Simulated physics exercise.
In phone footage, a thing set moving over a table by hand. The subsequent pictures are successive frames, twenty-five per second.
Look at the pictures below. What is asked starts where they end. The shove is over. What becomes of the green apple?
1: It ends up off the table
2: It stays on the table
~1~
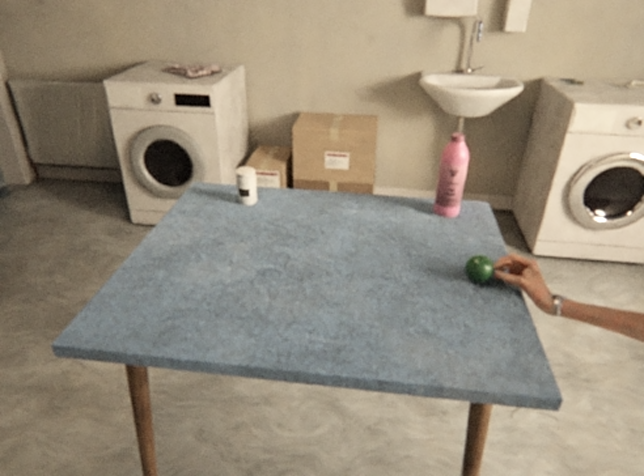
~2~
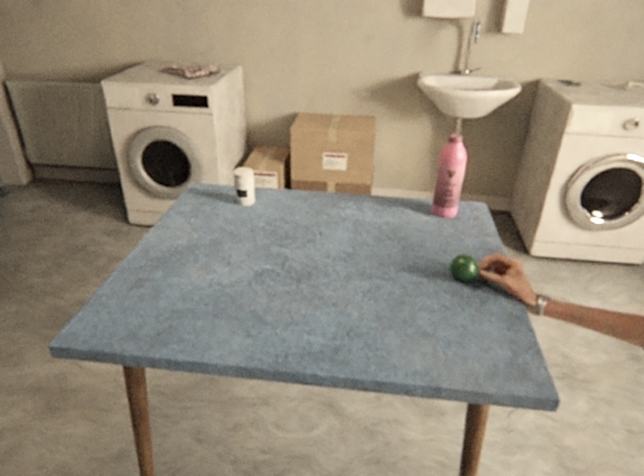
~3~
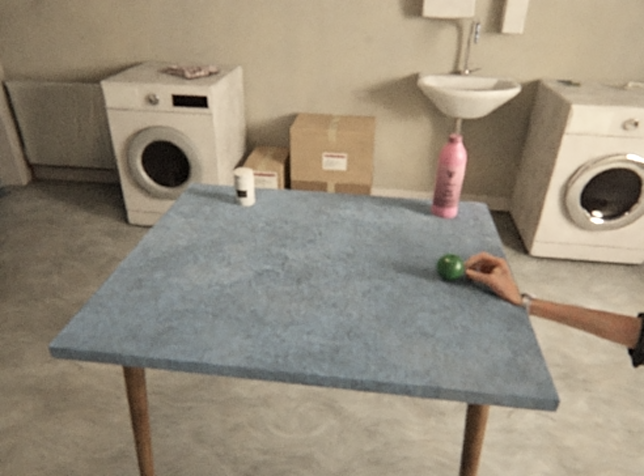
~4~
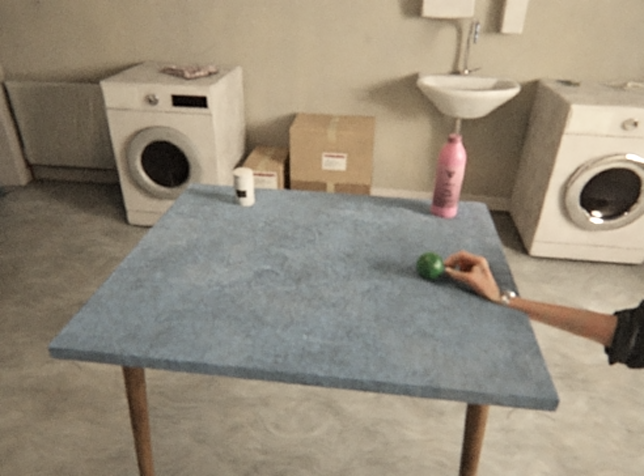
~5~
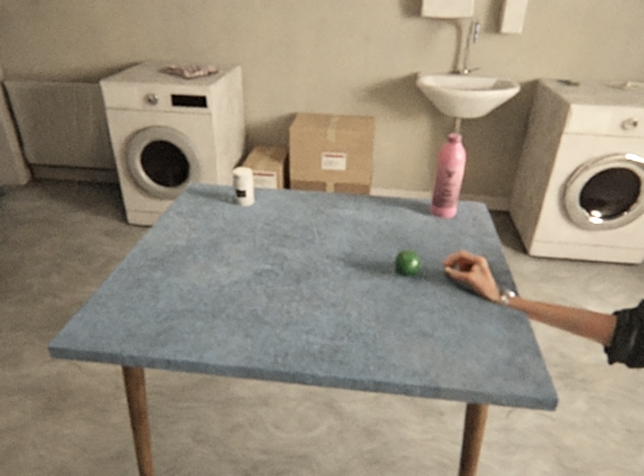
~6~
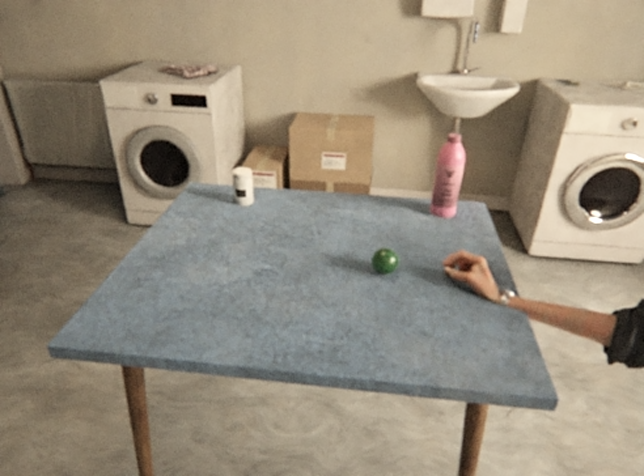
The answer is 1.
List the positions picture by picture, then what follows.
The first picture shows under the hand; green apple (479, 268).
The second picture shows under the hand; green apple (464, 268).
The third picture shows under the hand; green apple (450, 267).
The fourth picture shows green apple (430, 265).
The fifth picture shows green apple (407, 264) rolled about its own width.
The sixth picture shows green apple (385, 261) rolled well along.
Then, 0.30 s after the last picture, green apple rolled well along near (235, 249).
Then, 0.60 s after the last picture, green apple now off the table.
Then, 0.90 s after the last picture, things are still on the move.
By the end, off the table, green apple.
